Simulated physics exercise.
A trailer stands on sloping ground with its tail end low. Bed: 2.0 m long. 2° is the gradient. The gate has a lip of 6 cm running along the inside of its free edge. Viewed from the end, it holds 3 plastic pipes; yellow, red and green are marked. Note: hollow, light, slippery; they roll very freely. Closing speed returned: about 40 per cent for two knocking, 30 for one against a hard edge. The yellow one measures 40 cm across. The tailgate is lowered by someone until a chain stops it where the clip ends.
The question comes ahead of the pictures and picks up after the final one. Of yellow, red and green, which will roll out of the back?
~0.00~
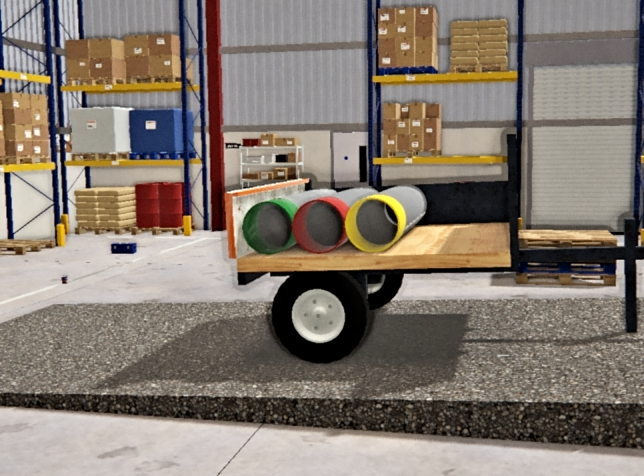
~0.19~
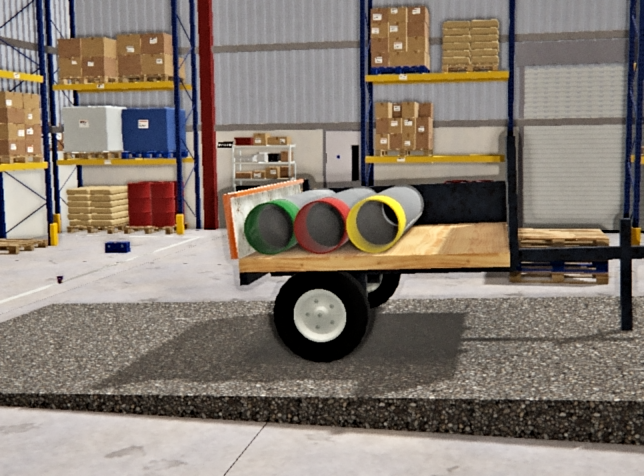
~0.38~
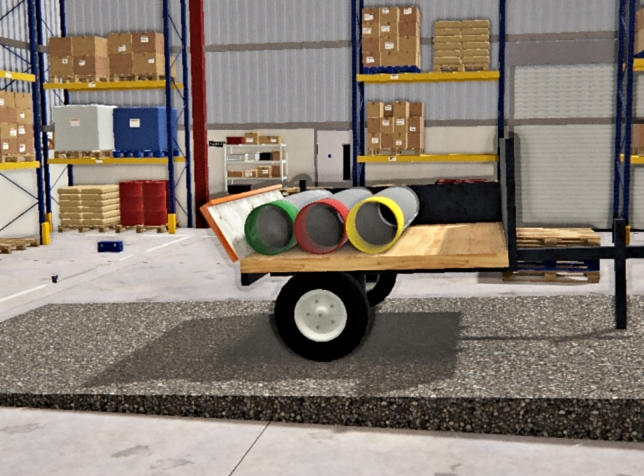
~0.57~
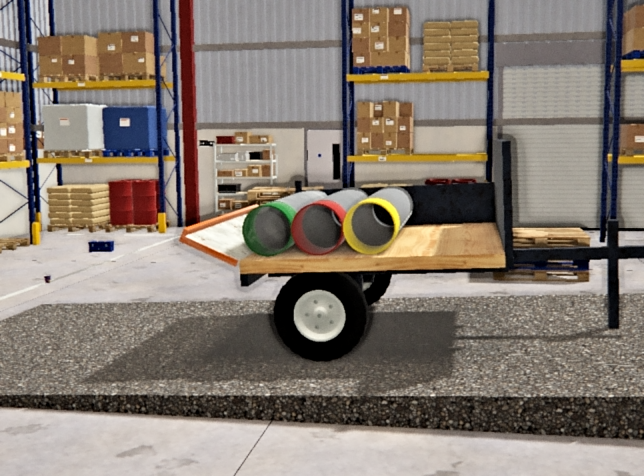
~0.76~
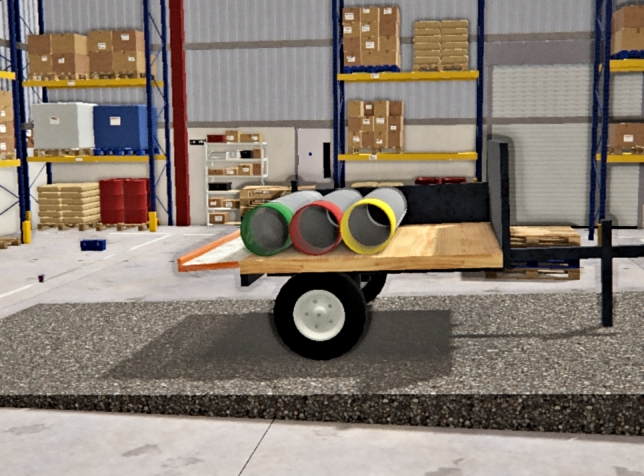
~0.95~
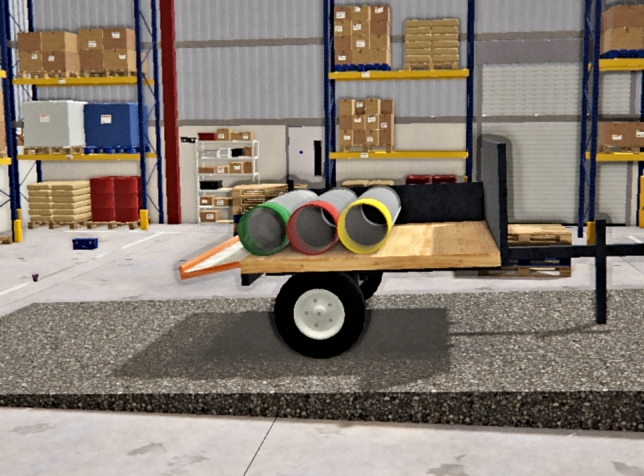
Yellow: Does; red: Does; green: Does.
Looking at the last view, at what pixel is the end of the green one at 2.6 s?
Around pixel (193, 238).
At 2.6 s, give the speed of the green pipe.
Close to 0.6 m/s at that moment.
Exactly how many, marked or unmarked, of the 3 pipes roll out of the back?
The number is exactly 3.
By 2.6 s, yellow is on the bed, 60 cm short of the hinge, rolling left; red is on the bed, 20 cm short of the hinge, rolling left; green is on the gate, 40 cm past the hinge, rolling left; 0 gone off the back.
By 4.9 s, yellow is dropping off the gate; red is off the vehicle; green is out on the ground; 3 gone off the back.
Finally (10.2 s), yellow is off the vehicle; red is off the vehicle; green is out on the ground; 3 gone off the back.
